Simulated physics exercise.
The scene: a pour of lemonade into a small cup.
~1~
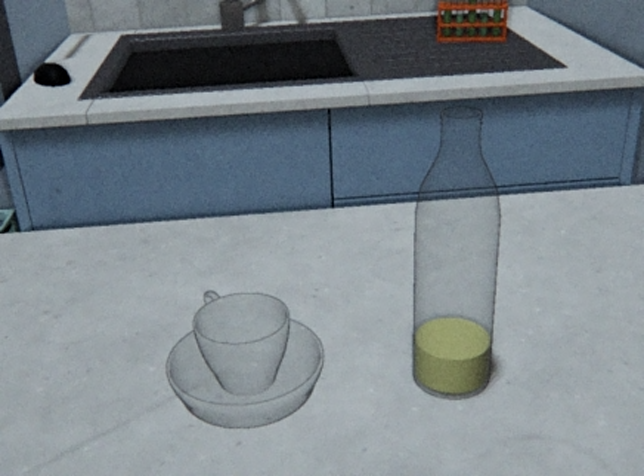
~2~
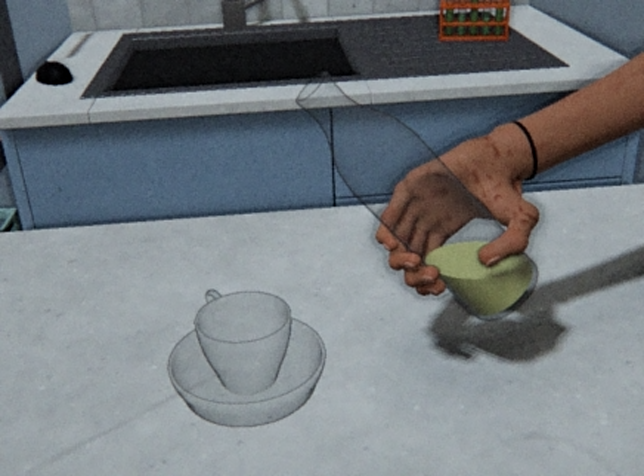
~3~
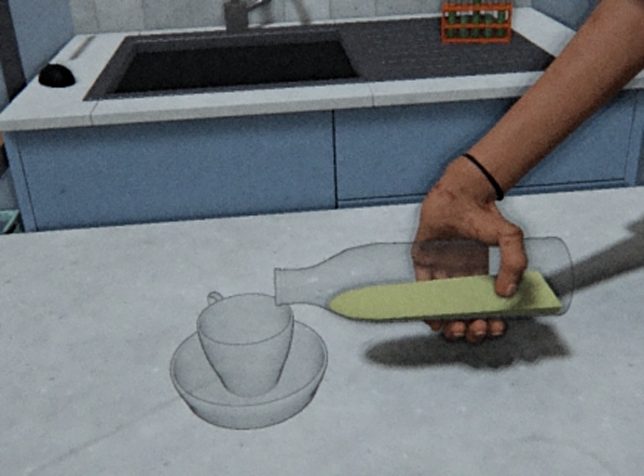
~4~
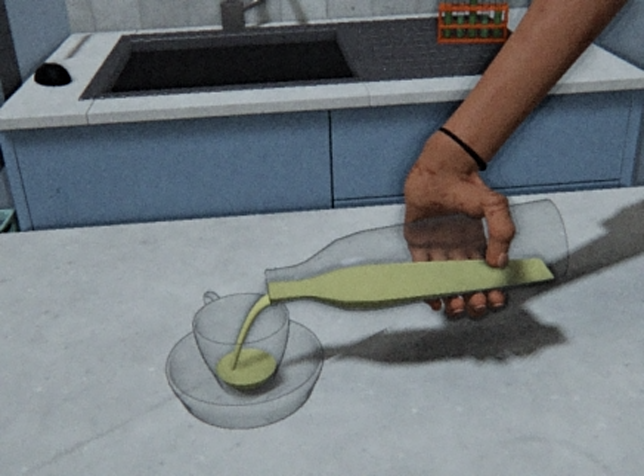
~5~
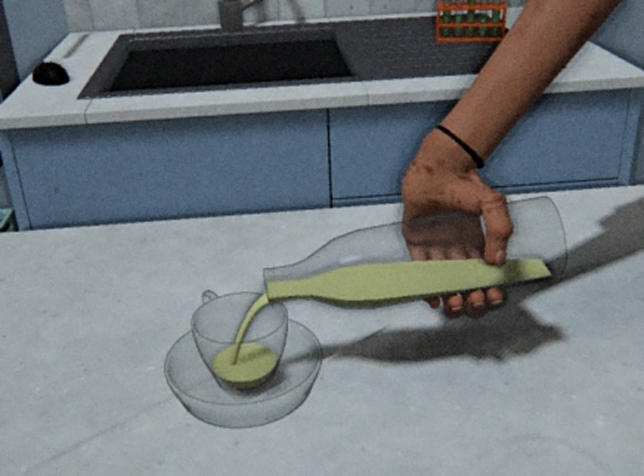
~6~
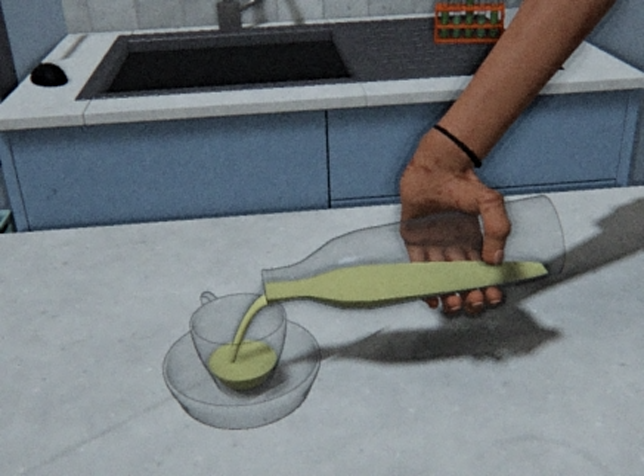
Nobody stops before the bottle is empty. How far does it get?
It stays in the cup.
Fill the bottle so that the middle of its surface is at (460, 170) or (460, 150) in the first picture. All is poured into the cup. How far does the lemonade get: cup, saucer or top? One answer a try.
As listed: On to the top, floods the top.
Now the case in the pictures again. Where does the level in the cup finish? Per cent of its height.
Near 60 in a hundred.
Next, the cup is about half full; the saucer is dry.
Finally, the cup is about two thirds full; the saucer is dry.
